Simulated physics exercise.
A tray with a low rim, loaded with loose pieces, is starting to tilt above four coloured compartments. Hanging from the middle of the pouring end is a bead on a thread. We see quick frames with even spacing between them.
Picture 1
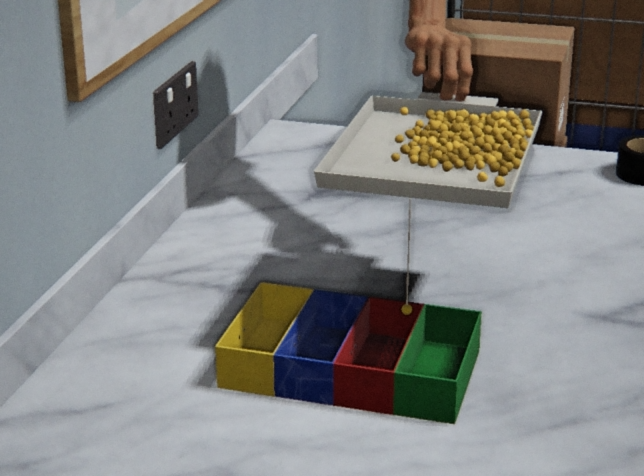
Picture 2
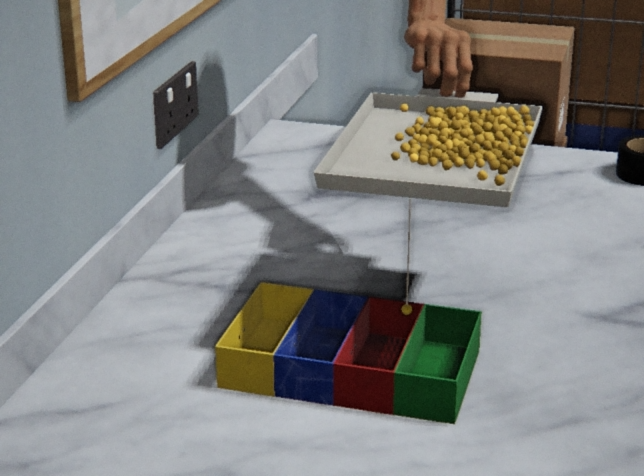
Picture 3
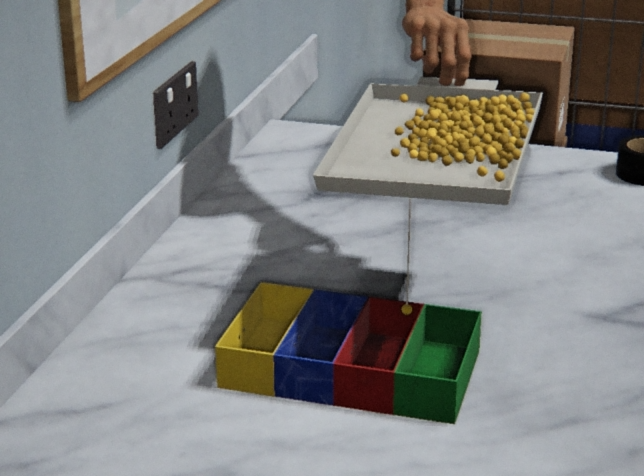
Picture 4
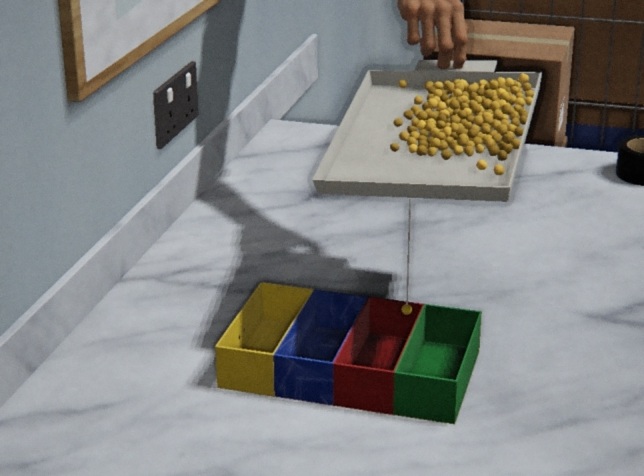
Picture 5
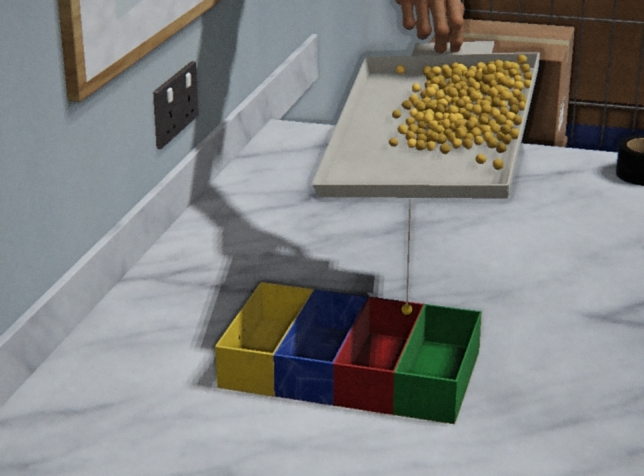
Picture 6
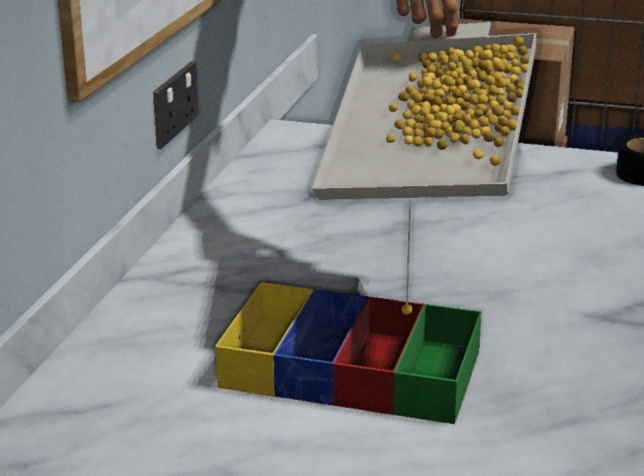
In this clip, a hand at the far edge of a pale tray of small yellow balls steadily raises that side, tilting the tray toward four coloured compartments, while the balls stay bunched together and a bead hangs on a thread.
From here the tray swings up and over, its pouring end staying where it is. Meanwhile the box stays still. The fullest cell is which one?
The blue cell.
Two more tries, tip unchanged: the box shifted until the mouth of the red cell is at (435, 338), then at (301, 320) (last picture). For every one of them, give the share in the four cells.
In order: 80 percent, then 80 percent.
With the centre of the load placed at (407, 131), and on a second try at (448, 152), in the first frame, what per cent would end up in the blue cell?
Around 60 percent the first time and around 50 percent the second time.
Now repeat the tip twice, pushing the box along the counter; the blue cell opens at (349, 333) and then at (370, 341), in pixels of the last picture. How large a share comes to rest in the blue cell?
About 40% on the first try and 30% on the second.
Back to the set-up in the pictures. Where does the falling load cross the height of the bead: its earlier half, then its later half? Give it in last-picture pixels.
For the early half I get (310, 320), and for the late half (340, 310).
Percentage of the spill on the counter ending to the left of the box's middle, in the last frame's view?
Reading: Around 80 %.
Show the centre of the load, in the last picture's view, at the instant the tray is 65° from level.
Look about (369, 169) in the last picture.
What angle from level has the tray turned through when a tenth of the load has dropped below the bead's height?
Around 70°, give or take.
Shortly afterwards, tray tipped steeply; the bulk on the tray; a little falling or outside the box.
Next, tray tipped past a quarter turn; near half on the tray; near a quarter in the blue cell; a little in the yellow cell; a little in the red cell; only a few in the green cell; a little falling or outside the box.
Some moments later, tray tipped past a quarter turn; near half in the blue cell; near a quarter in the red cell; a little in the yellow cell; only a few in the green cell; a little falling or outside the box.
In the end, tray tipped past a quarter turn; near half in the blue cell; near a quarter in the red cell; a little in the yellow cell; only a few in the green cell; a little outside the box.
